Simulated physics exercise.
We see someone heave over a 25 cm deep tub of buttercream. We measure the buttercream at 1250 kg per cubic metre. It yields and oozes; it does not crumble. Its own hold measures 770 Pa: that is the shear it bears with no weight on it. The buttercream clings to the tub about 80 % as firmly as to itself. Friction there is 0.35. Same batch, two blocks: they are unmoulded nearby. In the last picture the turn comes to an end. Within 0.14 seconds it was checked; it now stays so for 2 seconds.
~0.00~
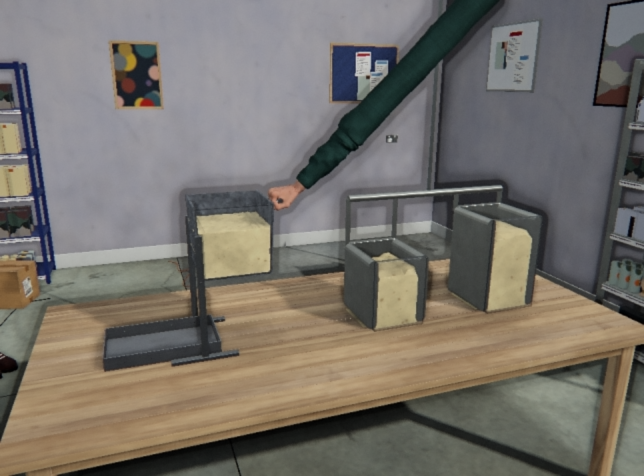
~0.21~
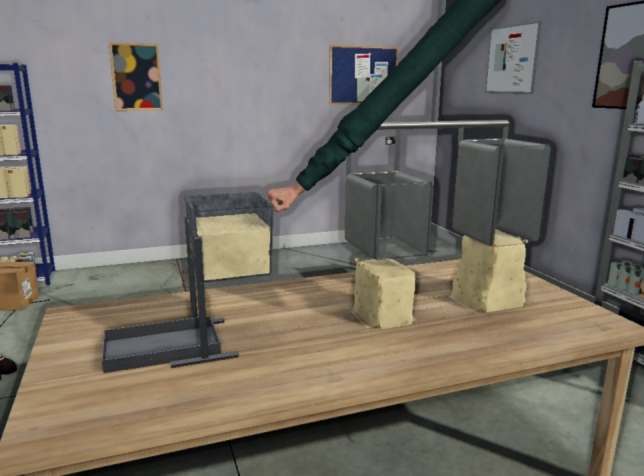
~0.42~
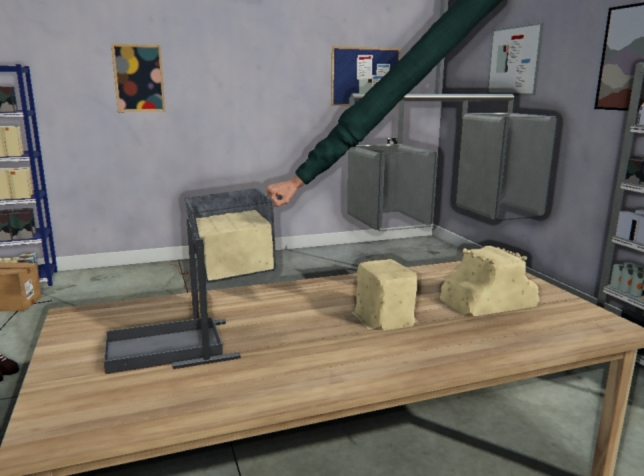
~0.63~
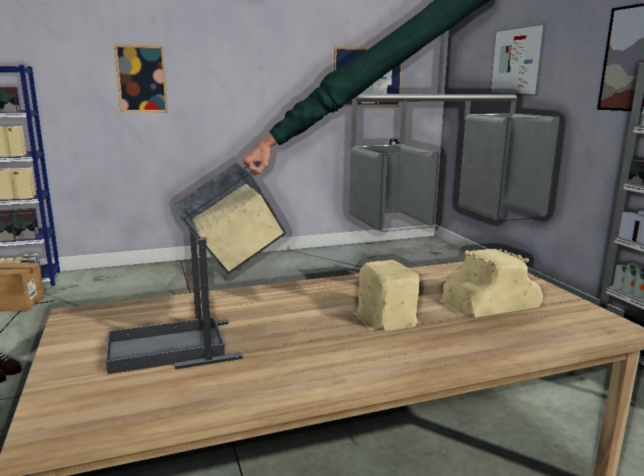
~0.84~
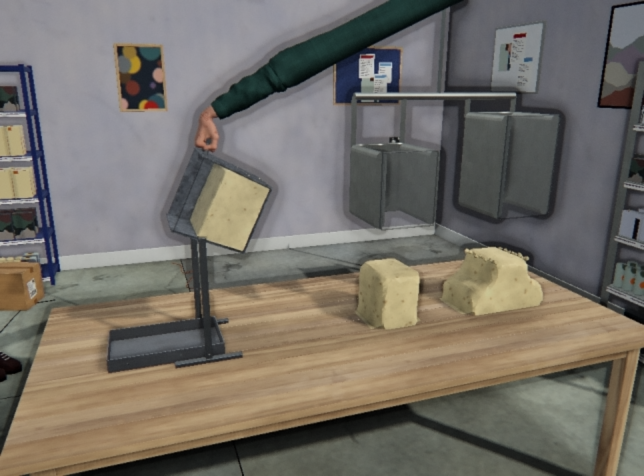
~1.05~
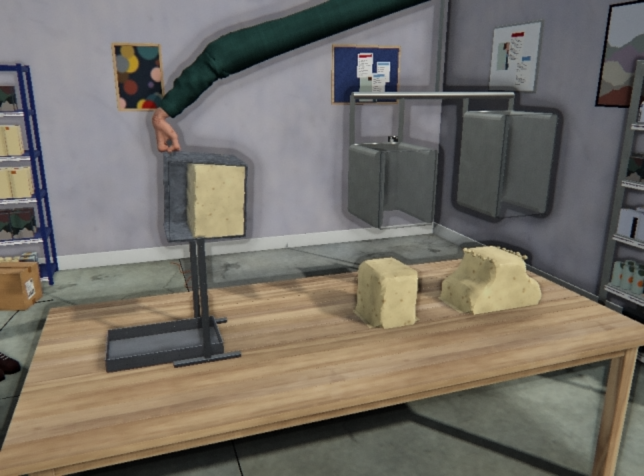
Grey moulds lift off two pale yellow blocks on a wooden table, and the taller block slumps into a low, lumpy mound while the smaller barely changes. Then a green-sleeved arm turns a clear-sided tub on a stand leftward onto its side, the buttercream inside keeping its blocky shape.
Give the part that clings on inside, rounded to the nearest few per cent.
The part that clings on inside is close to 100 %.
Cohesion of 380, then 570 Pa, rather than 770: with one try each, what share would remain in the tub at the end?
Respectively 60 % and 80 %.
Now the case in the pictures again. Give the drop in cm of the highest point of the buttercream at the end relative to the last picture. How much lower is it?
0 cm or so.
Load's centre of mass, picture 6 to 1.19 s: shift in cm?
The shift is near 0 cm.
By 1.19 s, the tub is at 87 degrees and holds 100 %.
By 1.36 s, the tub is at 87 degrees and holds 100 %.
By 1.53 s, the tub is at 87 degrees and holds 100 %.
By 1.70 s, the tub is at 87 degrees and holds 100 %.
By 3.05 s, at the end, the tub is at 87 degrees and holds 100 %.
